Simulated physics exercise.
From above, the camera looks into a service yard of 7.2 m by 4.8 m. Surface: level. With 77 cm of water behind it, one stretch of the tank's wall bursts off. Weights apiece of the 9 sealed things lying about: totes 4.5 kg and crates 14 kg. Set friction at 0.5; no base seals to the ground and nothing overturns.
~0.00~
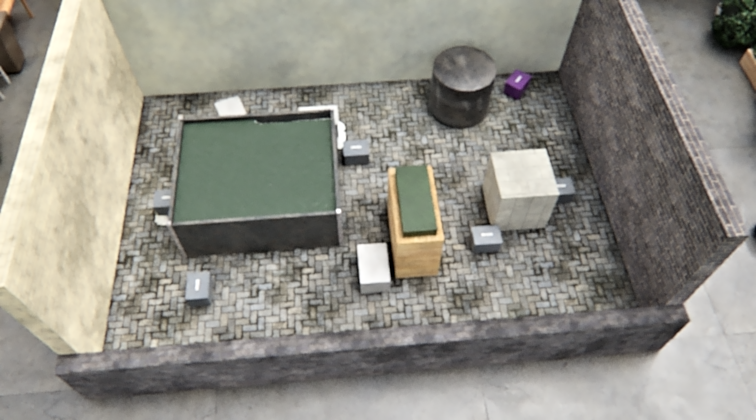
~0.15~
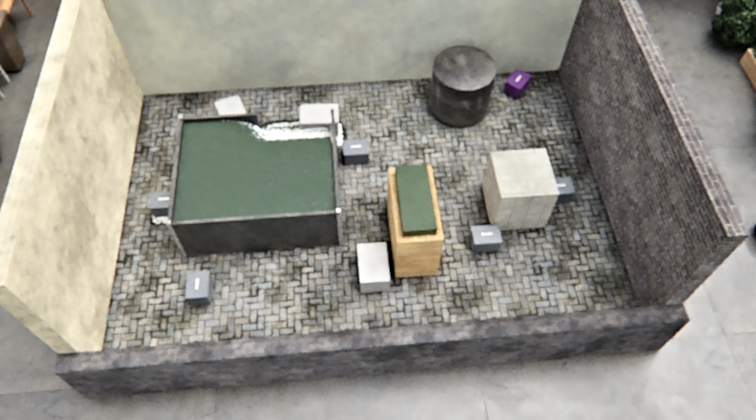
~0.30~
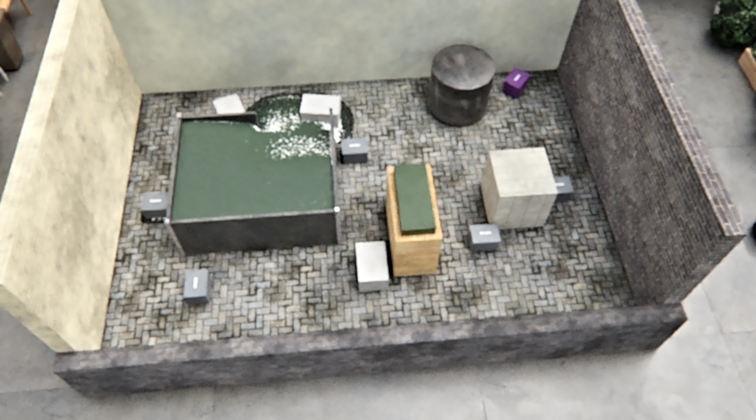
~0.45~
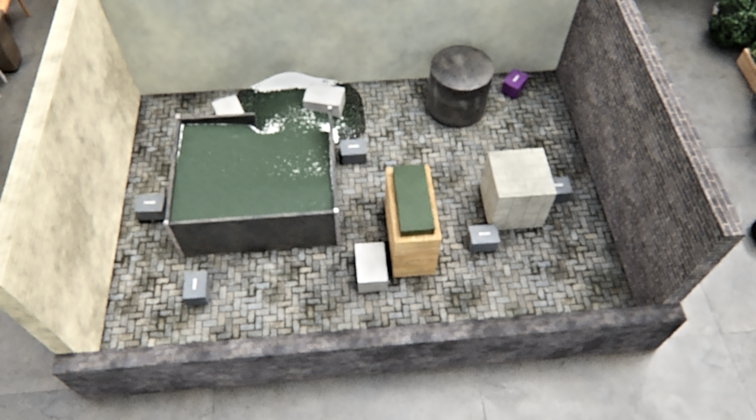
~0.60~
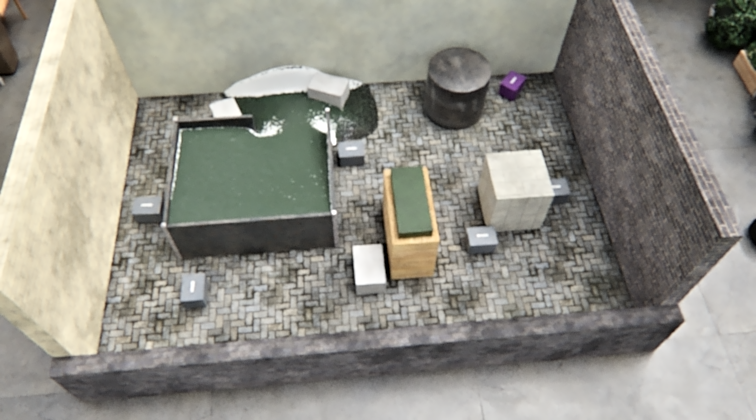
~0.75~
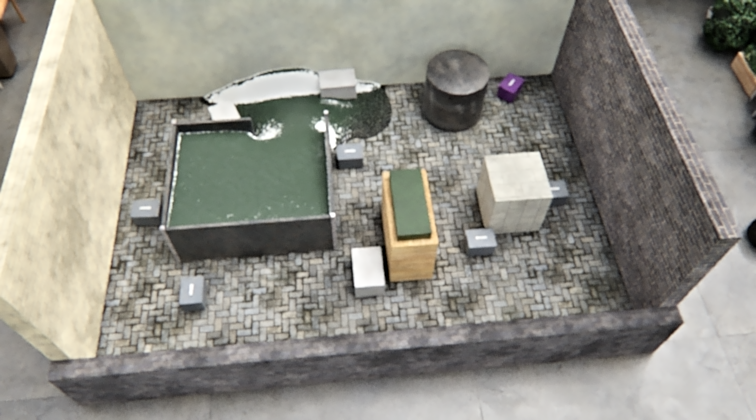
We see a walled, paved yard with a tank of dark green water, scattered boxes and a dark cylinder; water pours through the tank's back side and spreads along the rear wall, shifting a pale block there.
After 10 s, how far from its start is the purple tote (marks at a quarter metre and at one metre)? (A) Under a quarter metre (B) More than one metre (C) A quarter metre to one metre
B, more than one metre.
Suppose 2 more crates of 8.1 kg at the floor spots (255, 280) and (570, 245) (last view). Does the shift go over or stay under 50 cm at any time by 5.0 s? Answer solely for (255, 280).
For that one, the distance comes out below the mark.
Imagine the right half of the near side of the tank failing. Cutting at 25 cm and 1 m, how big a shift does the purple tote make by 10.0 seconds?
Then the purple tote slides a little.
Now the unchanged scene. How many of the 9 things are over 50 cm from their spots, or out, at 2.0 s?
Tally: 2.
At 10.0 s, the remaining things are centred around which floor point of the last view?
Around (394, 232).
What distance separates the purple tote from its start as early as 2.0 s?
About 60 cm out of place.
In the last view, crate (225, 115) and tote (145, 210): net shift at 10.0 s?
In turn: 50 cm, 250 cm.
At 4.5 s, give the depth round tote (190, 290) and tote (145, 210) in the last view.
Depths: Near 2 cm, then near 6 cm.
After 2.0 s the purple tote is near (545, 100), 0.6 m from its start, aground; 2 afloat.
After 4.5 s the purple tote is near (588, 261), 3.5 m from its start, aground; 3 afloat.
After 7.0 s the purple tote is near (534, 276), 3.7 m from its start, afloat; 9 afloat.
After 10.0 s the purple tote is near (527, 289), 3.9 m from its start, afloat; 9 afloat.
